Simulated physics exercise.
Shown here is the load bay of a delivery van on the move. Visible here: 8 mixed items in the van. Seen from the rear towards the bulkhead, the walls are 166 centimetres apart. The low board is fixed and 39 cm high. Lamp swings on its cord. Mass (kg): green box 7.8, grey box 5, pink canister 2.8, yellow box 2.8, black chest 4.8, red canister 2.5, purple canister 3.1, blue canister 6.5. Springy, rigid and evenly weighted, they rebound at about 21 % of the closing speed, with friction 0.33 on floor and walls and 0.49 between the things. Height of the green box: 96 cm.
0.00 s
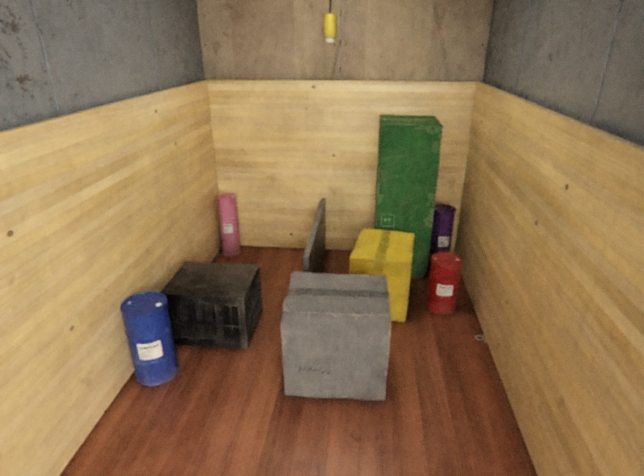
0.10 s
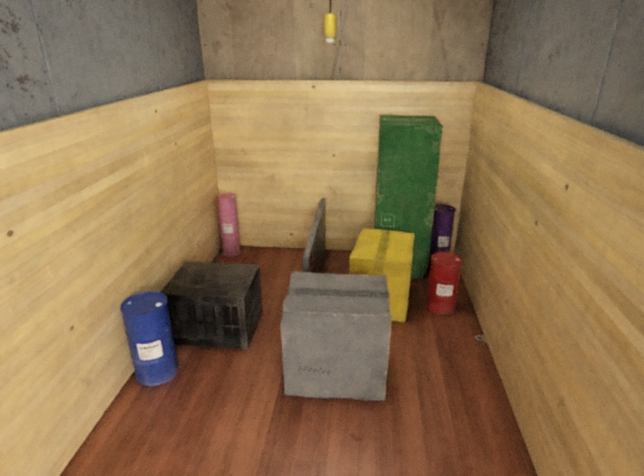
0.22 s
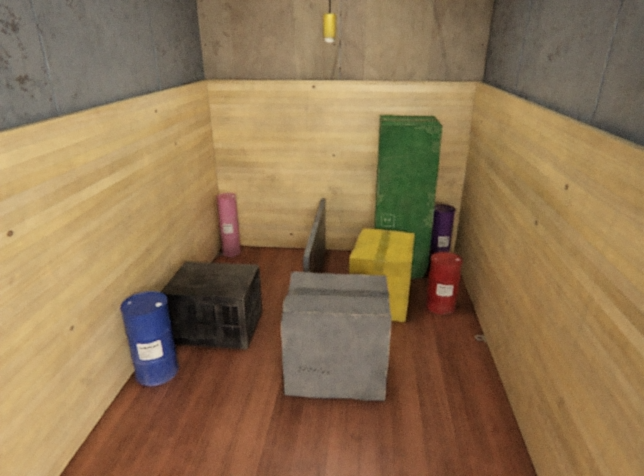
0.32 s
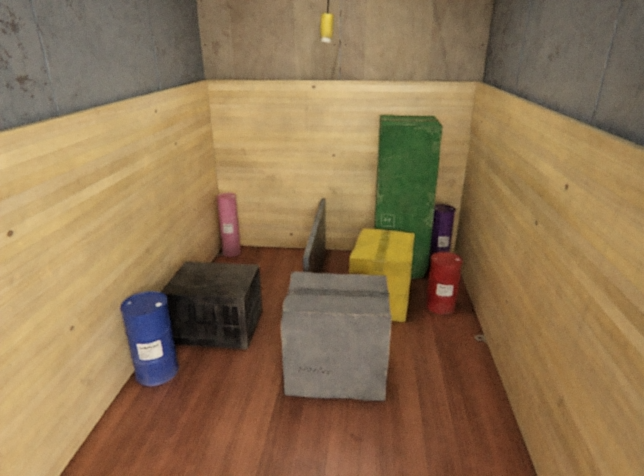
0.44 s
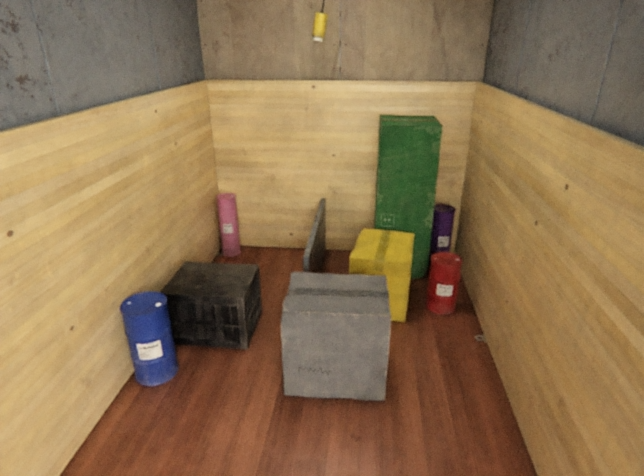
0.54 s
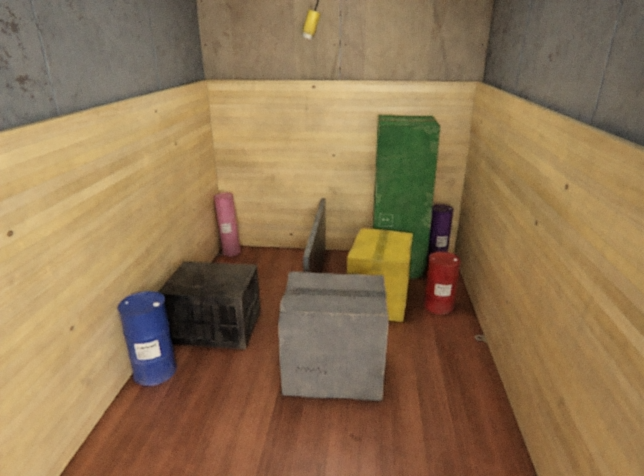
A yellow hanging lamp swings left above boxes and canisters that barely shift left.
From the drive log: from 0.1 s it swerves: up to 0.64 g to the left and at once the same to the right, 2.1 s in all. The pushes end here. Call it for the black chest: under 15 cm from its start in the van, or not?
Not under.
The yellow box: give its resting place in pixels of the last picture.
It ends up near (412, 273).
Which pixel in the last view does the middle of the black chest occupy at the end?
Around (261, 306).
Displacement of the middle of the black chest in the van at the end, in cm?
I'd say about 24 cm between start and finish.
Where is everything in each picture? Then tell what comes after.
The first frame shows steady run; black chest (215, 303); green box (403, 198).
The second frame shows steady run; pink canister (229, 225); yellow box (383, 273).
The third frame shows force 0.15 g left; red canister (444, 283); purple canister (441, 237).
The fourth frame shows force 0.27 g left; blue canister (151, 338); green box (403, 198).
The fifth frame shows force 0.41 g left; grey box (336, 334); pink canister (229, 225).
The sixth frame shows force 0.54 g left; black chest (213, 303); yellow box (381, 273).
After 0.84 s, force 0.38 g left; black chest slid 7 cm near (201, 303); purple canister slid 17 cm; green box slid 17 cm.
After 1.64 s, force 0.59 g right; black chest slid 5 cm near (206, 303); purple canister leaning 39°; green box leaning 4°.
After 1.84 s, force 0.44 g right; black chest slid 6 cm near (226, 304); purple canister on its side; pink canister leaning 40°.
After 2.04 s, force 0.20 g right; black chest slid 21 cm near (255, 306); pink canister on its side; purple canister on its side.
At rest (2.8 s), tipped over in the van, pink canister and purple canister; not toppled but over 15 cm from the start, yellow box, black chest and blue canister; the other 3 in place, give or take 15 cm. In the last view, black chest near (261, 306).
